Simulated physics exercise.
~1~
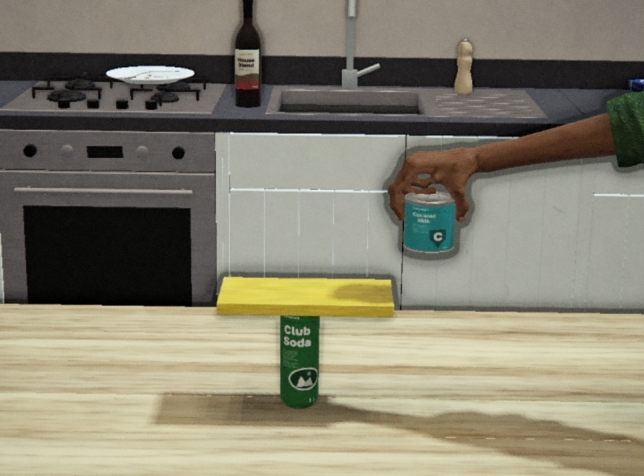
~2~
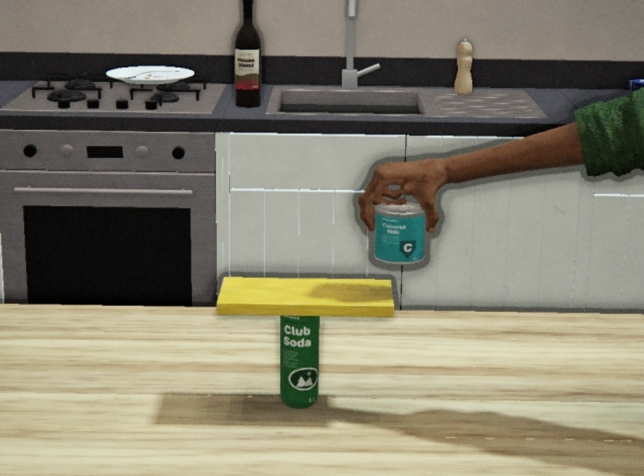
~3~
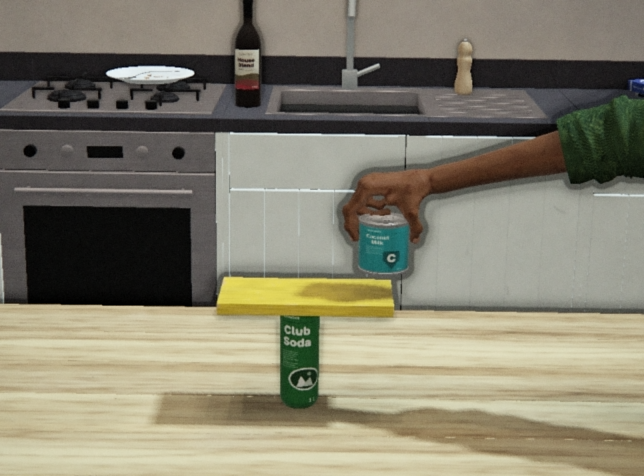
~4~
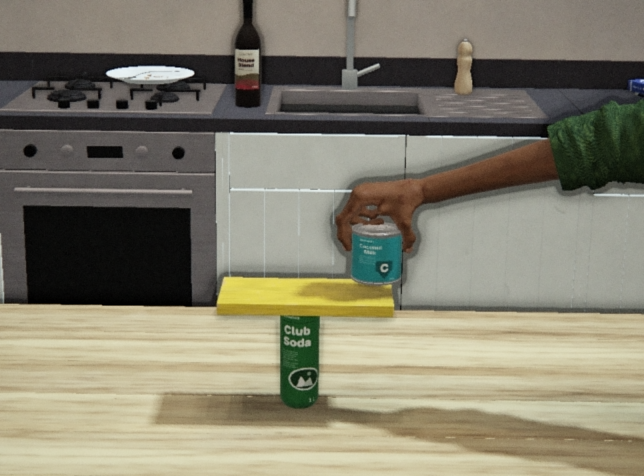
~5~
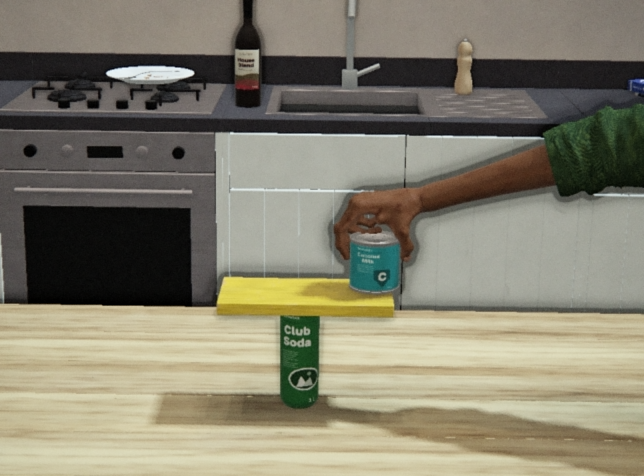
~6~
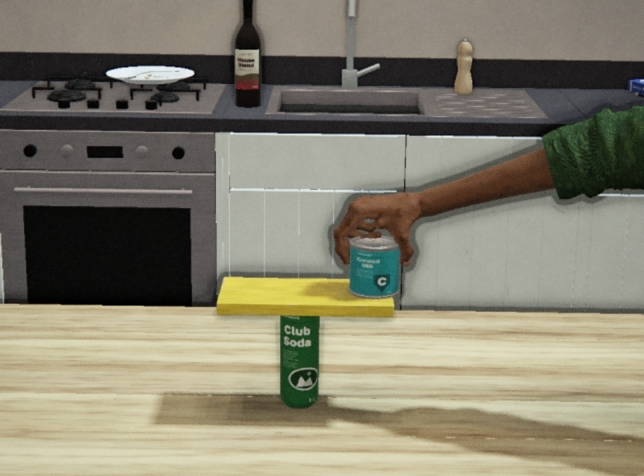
We see a yellow board balanced on a green can of club soda on a table as a hand carries a turquoise tin leftward and down, setting it on the board's right end while still gripping it.
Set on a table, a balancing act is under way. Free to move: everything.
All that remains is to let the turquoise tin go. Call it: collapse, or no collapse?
Collapse.
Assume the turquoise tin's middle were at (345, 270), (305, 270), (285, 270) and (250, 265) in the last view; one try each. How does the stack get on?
The stack tumbles down the first time, remains standing the second, remains standing the third and tumbles down the fourth.
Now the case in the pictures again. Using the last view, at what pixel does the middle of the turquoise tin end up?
Roughly pixel (426, 377) in the last picture.
Then, 0.30 s past the last view, turquoise tin now fallen; yellow board rocked 45° from its first pose.
Then, 0.40 s past the last view, yellow board on its side.
Then, 0.60 s past the last view, yellow board now fallen.
Then, 0.90 s past the last view, things are still on the move.
Finally, fallen, turquoise tin and yellow board; green can still in place. Final places as the last picture's camera would see them, turquoise tin near (426, 377). The stack gives way.
